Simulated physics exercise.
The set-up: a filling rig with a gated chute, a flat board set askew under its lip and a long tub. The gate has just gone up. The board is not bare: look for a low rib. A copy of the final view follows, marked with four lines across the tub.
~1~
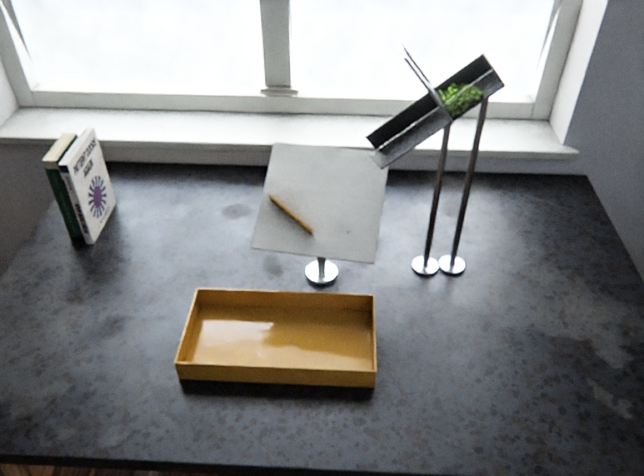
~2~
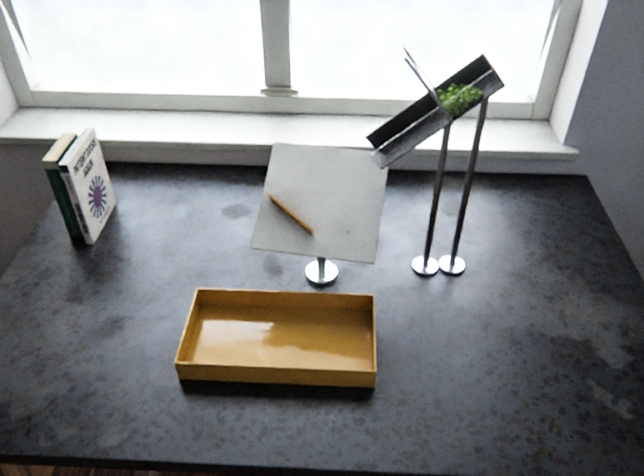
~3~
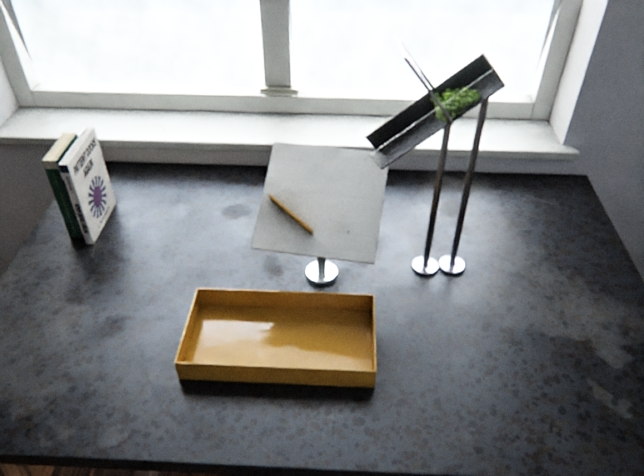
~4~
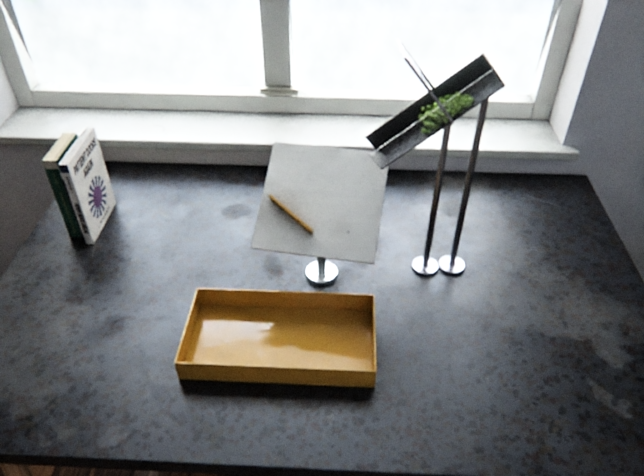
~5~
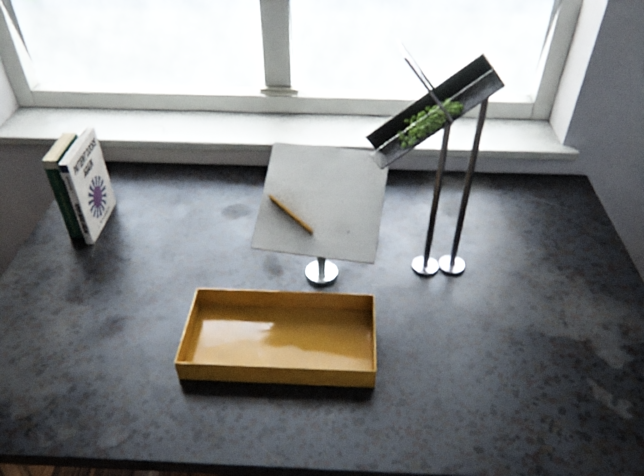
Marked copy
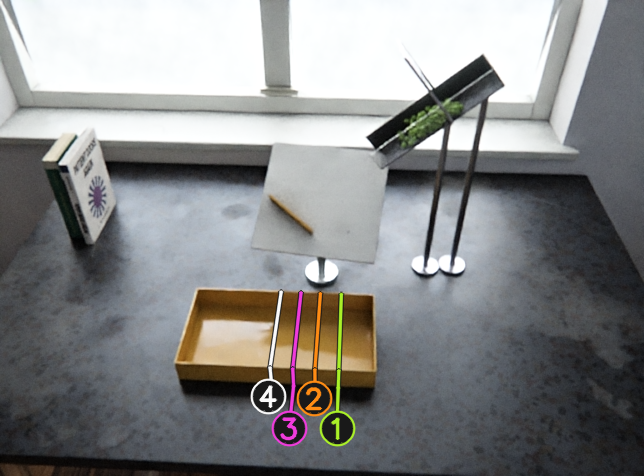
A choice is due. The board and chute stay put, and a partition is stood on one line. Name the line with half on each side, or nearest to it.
The answer is line 2.
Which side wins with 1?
Left.
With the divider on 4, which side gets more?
More lands on the right.
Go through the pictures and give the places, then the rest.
The first picture shows load behind the gate near (457, 98), dried peas; lip of the chute near (379, 160), sloping fairly steeply.
The second picture shows middle of the board near (322, 199), tilted fairly steeply; middle of its low edge near (311, 256); of its high edge near (331, 147).
The third picture shows front corners of the tub near (175, 362) and (376, 371), empty; front of the load near (438, 113).
The fourth picture shows middle of the load near (438, 110); its front near (424, 131), close to a third of the way to the lip; rib from (269, 195) to (311, 230).
The fifth picture shows middle of the load near (427, 122); its front near (400, 133), close to two thirds of the way to the lip.
On the marked copy, line 1 crosses the front rim at (338, 369); line 2 crosses the front rim at (314, 368); line 3 crosses the front rim at (292, 367); line 4 crosses the front rim at (270, 366).
If 1 is chosen, of what is caught, all but a few on the left of the divider, a small share on the right.
If 2 is chosen, of what is caught, close to a third on the left of the divider, close to two thirds on the right.
If 3 is chosen, of what is caught, a small share on the left of the divider, the bulk on the right.
If 4 is chosen, of what is caught, a small share on the left of the divider, all but a few on the right.
